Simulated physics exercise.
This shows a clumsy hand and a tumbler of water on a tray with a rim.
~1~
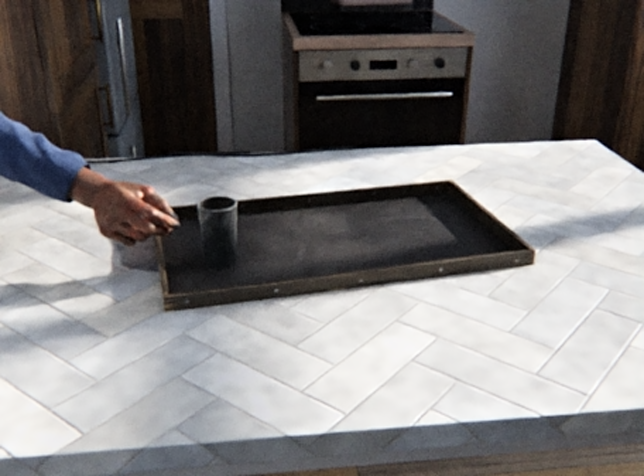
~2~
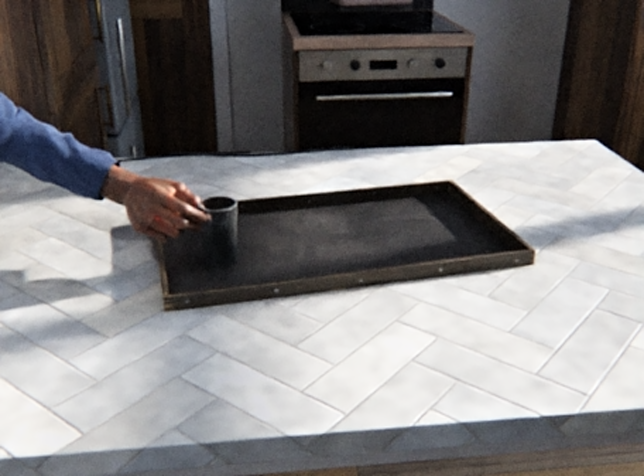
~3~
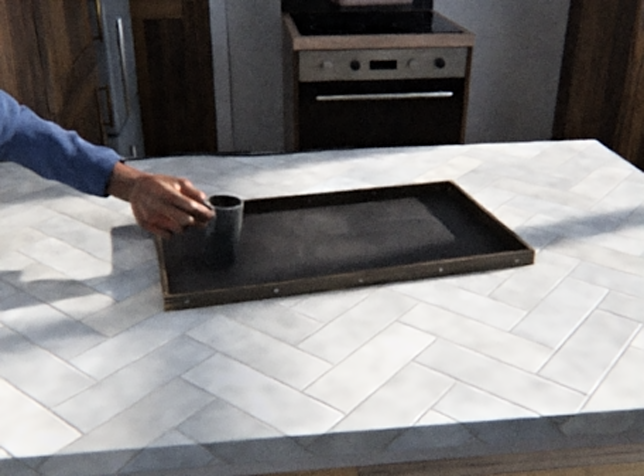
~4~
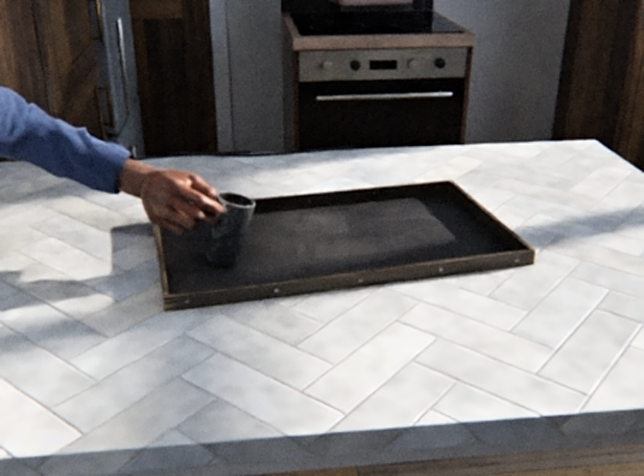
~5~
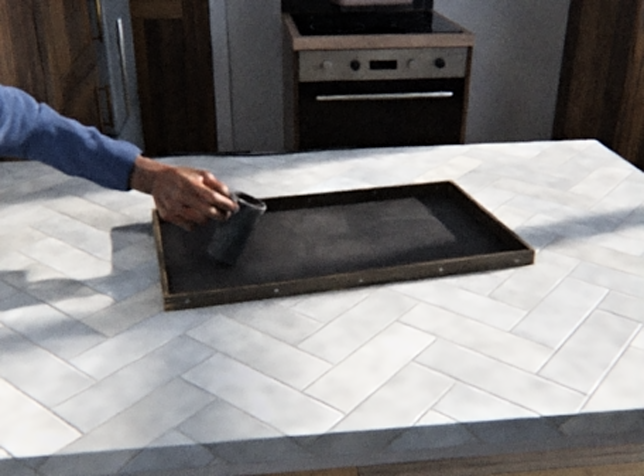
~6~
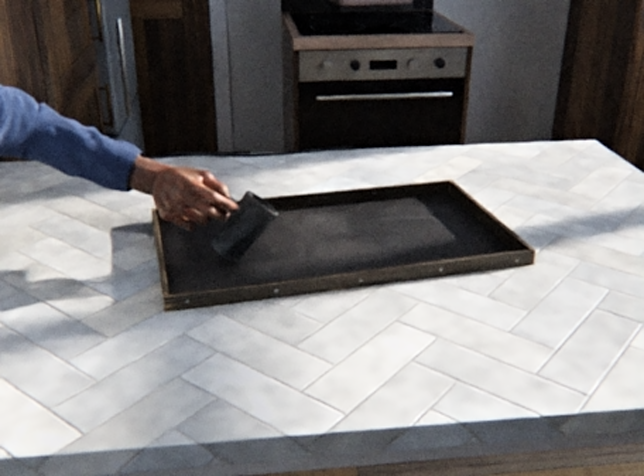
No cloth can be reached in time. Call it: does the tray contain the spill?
It does.
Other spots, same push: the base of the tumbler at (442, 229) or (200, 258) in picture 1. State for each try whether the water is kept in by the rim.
At the first place it wets the top as well, at the second it stays in the tray.
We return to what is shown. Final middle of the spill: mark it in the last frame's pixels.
The centre ends up near (417, 231) in the last view.
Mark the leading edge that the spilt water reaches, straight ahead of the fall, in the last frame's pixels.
The wet patch ends near (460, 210).
Soon after, the tumbler lies in the tray; the puddle covers about as much as a plate; all of it is inside the rim.
Later, the puddle covers about as much as a tray; all of it is inside the rim.
In the end, the puddle covers about as much as a tray; all of it is inside the rim.
